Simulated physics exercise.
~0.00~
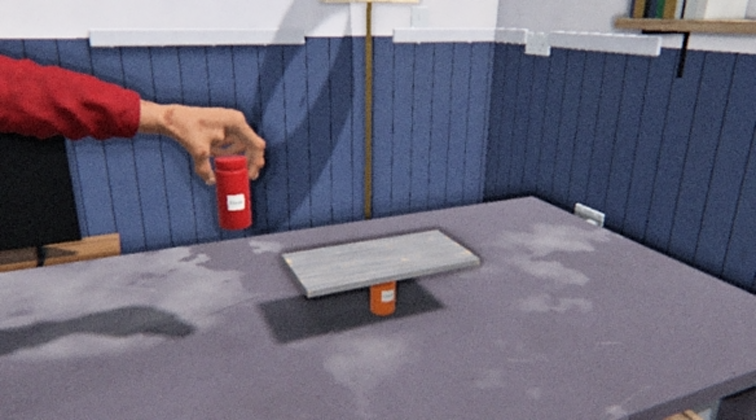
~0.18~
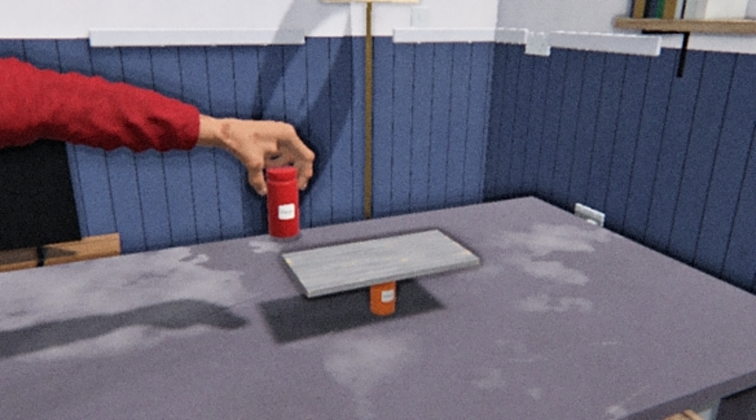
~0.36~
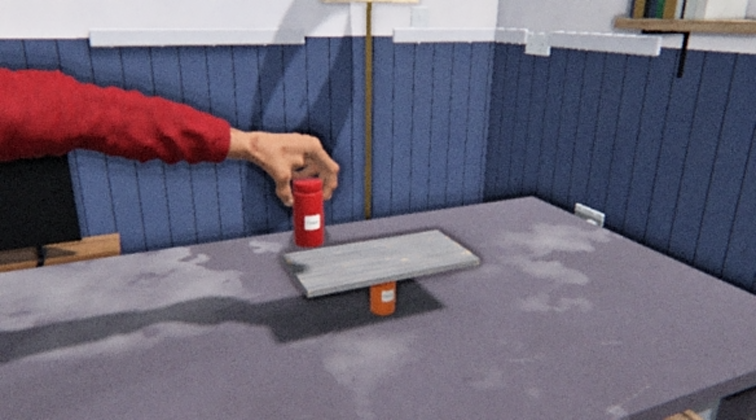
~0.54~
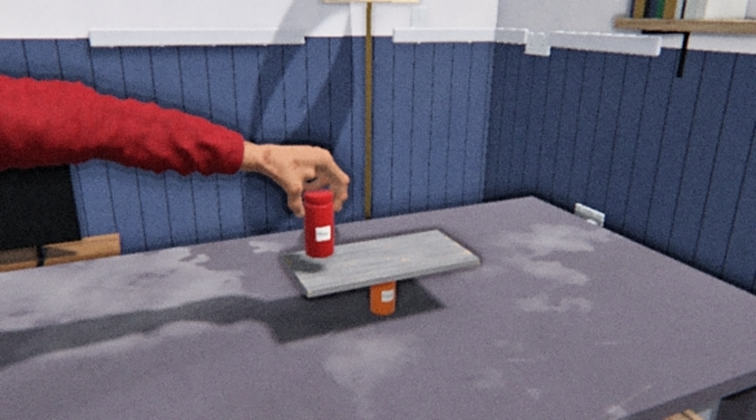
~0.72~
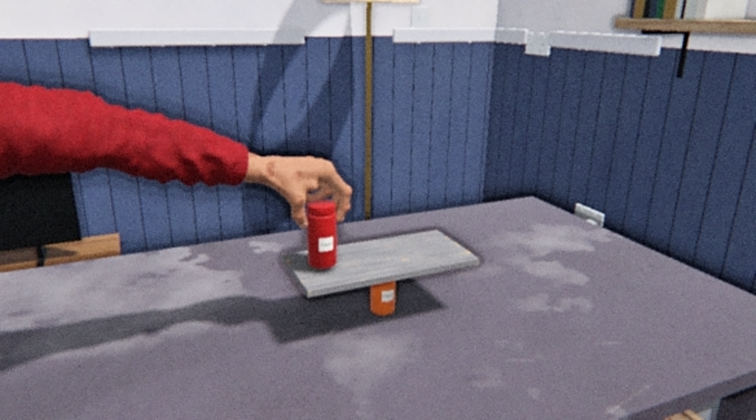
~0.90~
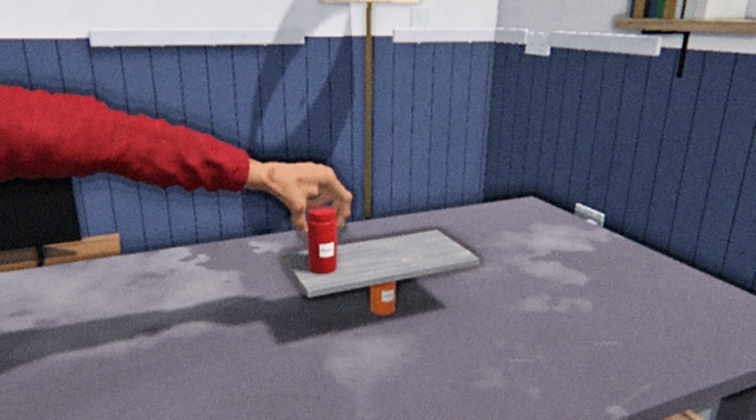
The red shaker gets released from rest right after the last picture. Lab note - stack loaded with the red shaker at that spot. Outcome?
Sure enough, it doesn't last, sadly.
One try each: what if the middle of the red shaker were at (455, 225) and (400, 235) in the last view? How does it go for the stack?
On the first try it falls down; on the second try it stays put.
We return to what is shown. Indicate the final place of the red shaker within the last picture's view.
The object winds up at approximately (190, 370).
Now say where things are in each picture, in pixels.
In the first picture, on its way; red shaker (233, 192); grey board (380, 259).
In the second picture, on its way; red shaker (283, 201); grey board (380, 259).
In the third picture, on its way; red shaker (308, 212); grey board (380, 259).
In the fourth picture, on its way; red shaker (319, 223); grey board (380, 259).
In the fifth picture, on its way; red shaker (322, 234); grey board (380, 259).
In the sixth picture, set down, still held; red shaker (322, 239); grey board (380, 259).
After 1.50 s, red shaker now fallen; grey board turned 32° from how it was put.
After 1.70 s, grey board now fallen.
In the end (3.5 s), fallen, grey board and red shaker; orange shaker unmoved. At the end, from the last picture's camera, red shaker near (190, 371). The stack gives way.
